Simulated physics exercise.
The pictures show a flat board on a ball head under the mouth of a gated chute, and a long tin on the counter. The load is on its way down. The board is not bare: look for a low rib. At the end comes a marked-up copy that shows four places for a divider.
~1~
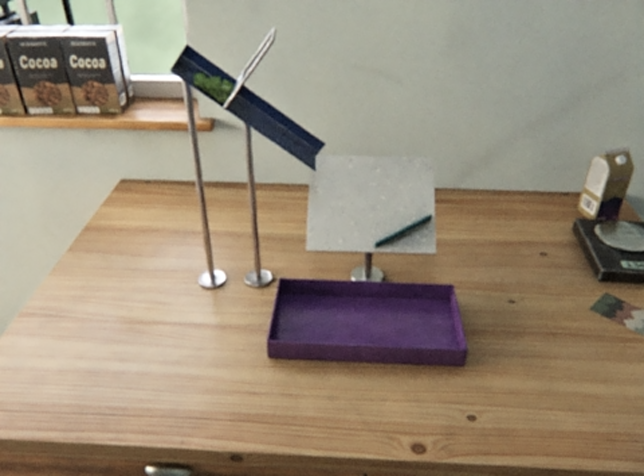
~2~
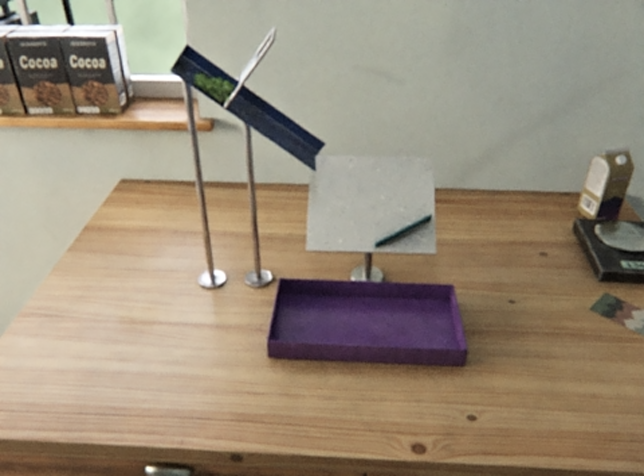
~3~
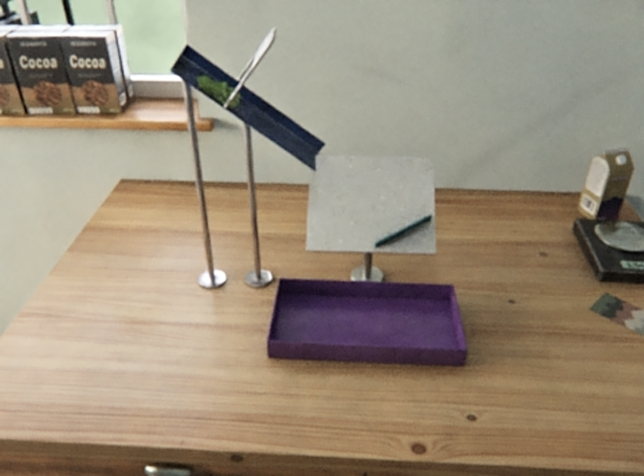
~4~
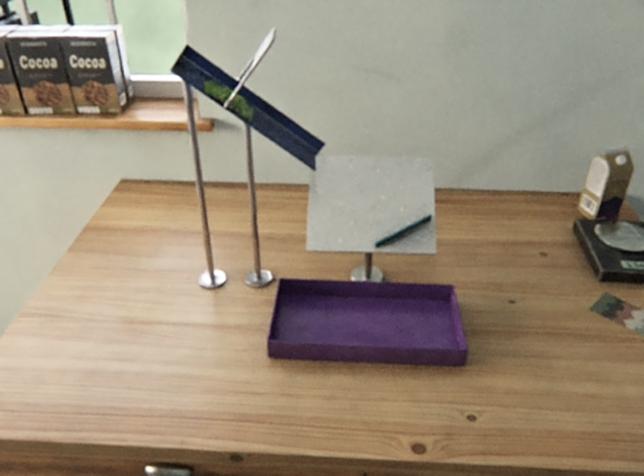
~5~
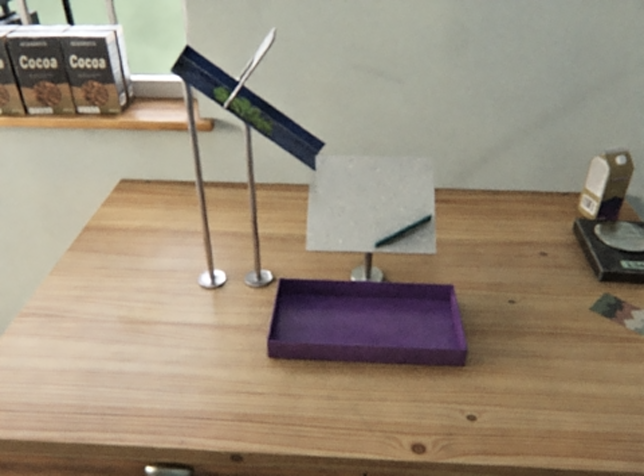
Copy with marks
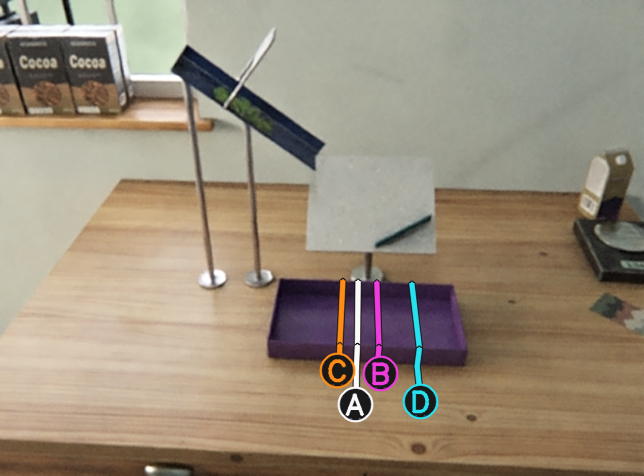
To begin with, small green pieces sit behind a raised gate near the top of a sloping blue chute, above a tilted pale board with a dark rib and an empty purple tray. The pieces then slide down past the gate, spreading along the chute toward the right.
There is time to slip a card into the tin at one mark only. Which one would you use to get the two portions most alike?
A.
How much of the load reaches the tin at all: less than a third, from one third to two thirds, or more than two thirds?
It is more than two thirds.
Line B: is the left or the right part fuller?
Left.
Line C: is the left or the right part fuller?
Right.
On the marked copy, line A crosses the front rim at (357, 345); line B crosses the front rim at (378, 346); line C crosses the front rim at (339, 344); line D crosses the front rim at (419, 347).
With A, of what is caught, roughly a third on the left of the divider, roughly two thirds on the right.
With B, of what is caught, the larger part on the left of the divider, about a tenth on the right.
With C, of what is caught, about a tenth on the left of the divider, almost all on the right.
With D, of what is caught, almost all on the left of the divider, about a tenth on the right.
